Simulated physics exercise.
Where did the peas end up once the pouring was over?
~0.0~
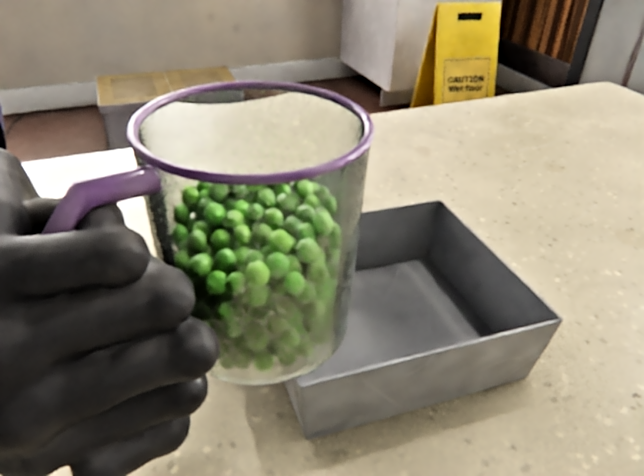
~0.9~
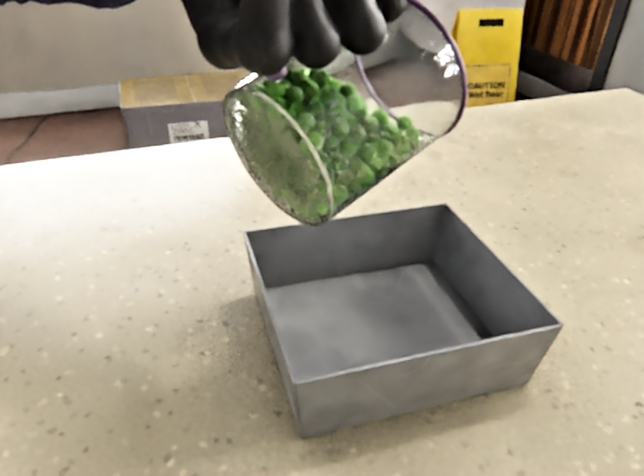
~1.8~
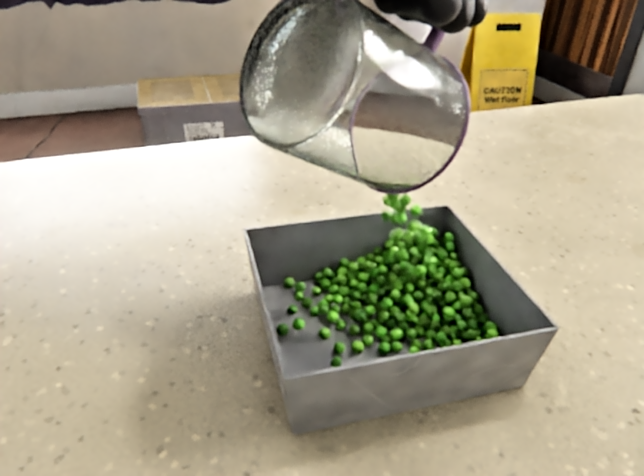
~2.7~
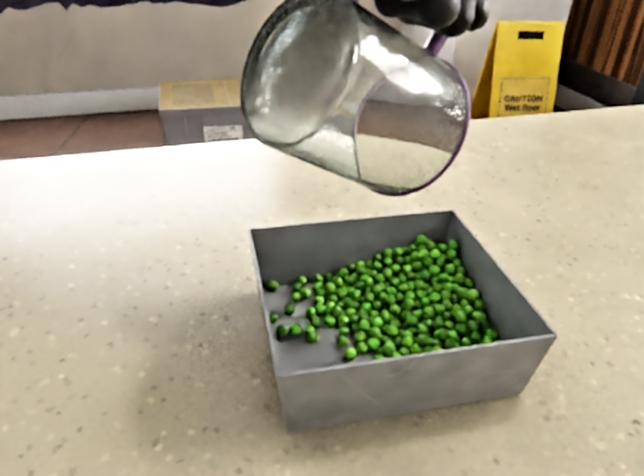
They all ended up in the grey tin, and none were left lying on the counter around it.
